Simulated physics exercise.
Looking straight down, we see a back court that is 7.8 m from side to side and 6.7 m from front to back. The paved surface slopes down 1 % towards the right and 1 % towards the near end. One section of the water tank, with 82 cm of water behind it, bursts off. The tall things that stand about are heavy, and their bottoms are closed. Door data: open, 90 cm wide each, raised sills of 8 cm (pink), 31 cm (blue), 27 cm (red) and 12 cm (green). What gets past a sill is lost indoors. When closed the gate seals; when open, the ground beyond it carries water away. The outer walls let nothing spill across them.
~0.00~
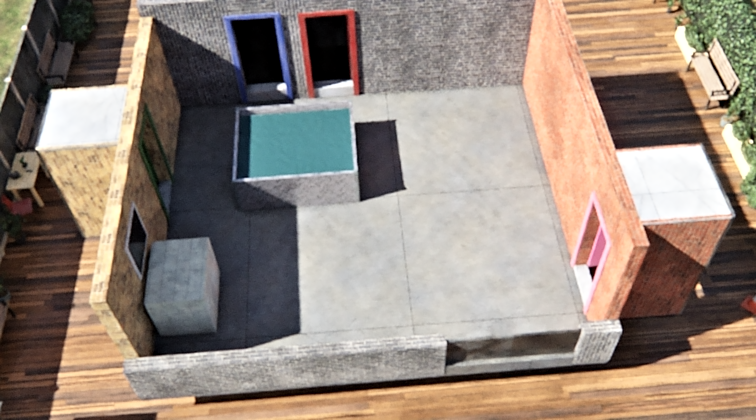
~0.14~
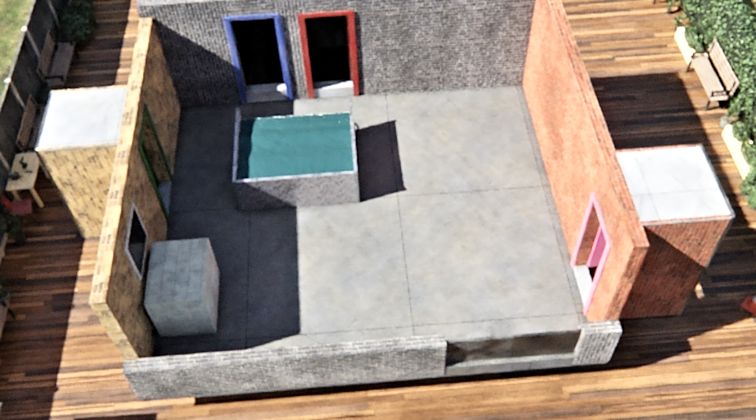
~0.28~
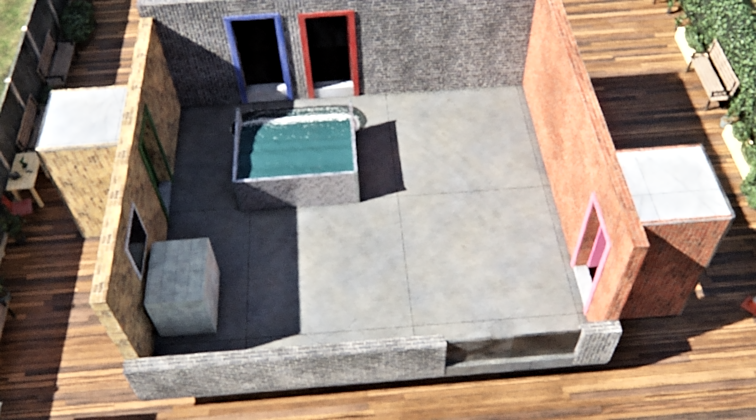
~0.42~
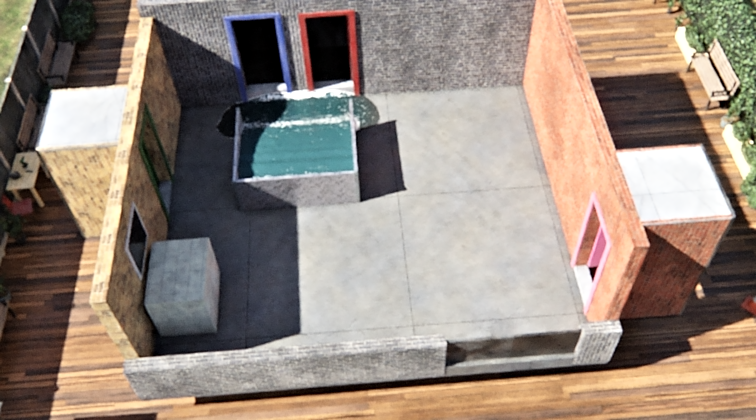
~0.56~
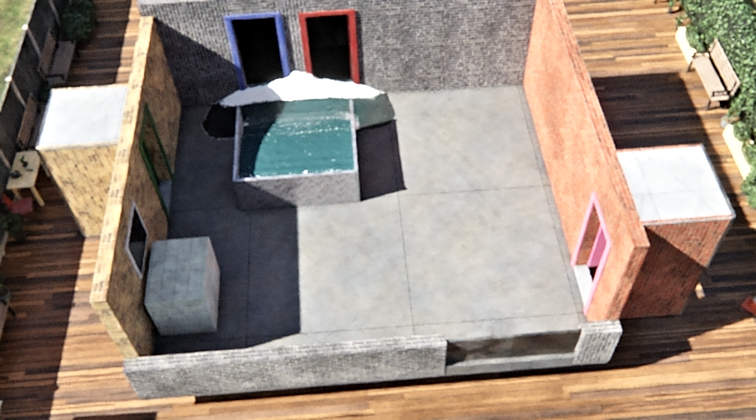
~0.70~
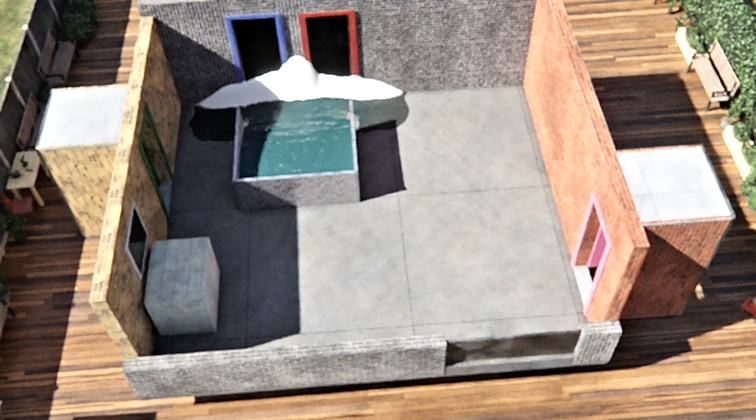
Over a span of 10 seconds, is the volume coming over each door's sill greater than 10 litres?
In order: The pink door overruns the limit; the blue door overruns the limit; the red door overruns the limit; the green door stops short of the limit.
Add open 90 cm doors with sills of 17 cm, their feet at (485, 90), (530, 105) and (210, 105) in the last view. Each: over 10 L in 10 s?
Check each in turn: The first fails, the second succeeds, the third succeeds.
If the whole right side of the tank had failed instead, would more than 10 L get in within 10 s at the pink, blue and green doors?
Then pink would come out on the high side, blue on the low side and green on the low side.
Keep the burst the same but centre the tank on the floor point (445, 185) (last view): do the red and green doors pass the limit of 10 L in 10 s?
Well, red ends up inside the mark and green ends up inside the mark.
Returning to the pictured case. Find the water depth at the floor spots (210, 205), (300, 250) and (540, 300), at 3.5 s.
Listed order: 6 / 0 / 0 cm.
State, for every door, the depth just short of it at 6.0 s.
In centimetres - pink: 5, blue: 16, red: 16, green: 5.
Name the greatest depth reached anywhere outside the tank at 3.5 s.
Some 29 cm deep.
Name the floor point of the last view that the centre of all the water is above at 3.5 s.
Centre: Roughly (332, 157) px.
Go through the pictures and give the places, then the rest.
In the first frame, the water tank at (295, 142) is whole and still, 82 cm deep.
In the second frame, the front is at (356, 129), 1.3 m from the gap on the water tank's far side; 0.6 m2 of floor is under water; 82 cm left at the back of the water tank.
In the third frame, water pours out on the water tank's far side and has run 1.5 m, to (361, 117); typically 14 cm deep outside, 82 cm at the water tank's back.
In the fourth frame, the front is at (368, 103), 1.8 m from the gap on the water tank's far side; 3.4 m2 of floor is under water; 77 cm left at the back of the water tank.
In the fifth frame, water pours out on the water tank's far side and has run 2.2 m, to (383, 94); typically 18 cm deep outside, 69 cm at the water tank's back.
In the sixth frame, water pours out on the water tank's far side and has run 2.6 m, to (402, 93); typically 21 cm deep outside, 70 cm at the water tank's back.
After 1.4 s water covers 15 % of the floor and is deepest (56 cm) near (302, 103); pink door not reached, blue door 54 cm at the sill, 89 L in, red door 53 cm at the sill, 104 L in, green door not reached.
After 2.2 s water covers 30 % of the floor and is deepest (46 cm) near (189, 110); pink door not reached, blue door 36 cm at the sill, 154 L in, red door 37 cm at the sill, 190 L in, green door 7 cm at the sill, 0 L in.
After 3.5 s water covers 50 % of the floor and is deepest (29 cm) near (163, 272); pink door 2 cm at the sill, 0 L in, blue door 17 cm at the sill, 161 L in, red door 17 cm at the sill, 205 L in, green door 9 cm at the sill, 0 L in.
After 6.0 s water covers 80 % of the floor and is deepest (20 cm) near (440, 355); pink door 5 cm at the sill, 0 L in, blue door 16 cm at the sill, 161 L in, red door 16 cm at the sill, 205 L in, green door 5 cm at the sill, 0 L in.
After 10.0 s water covers 95 % of the floor and is deepest (16 cm) near (589, 334); pink door 14 cm at the sill, 49 L in, blue door 7 cm at the sill, 161 L in, red door 7 cm at the sill, 205 L in, green door 3 cm at the sill, 0 L in.
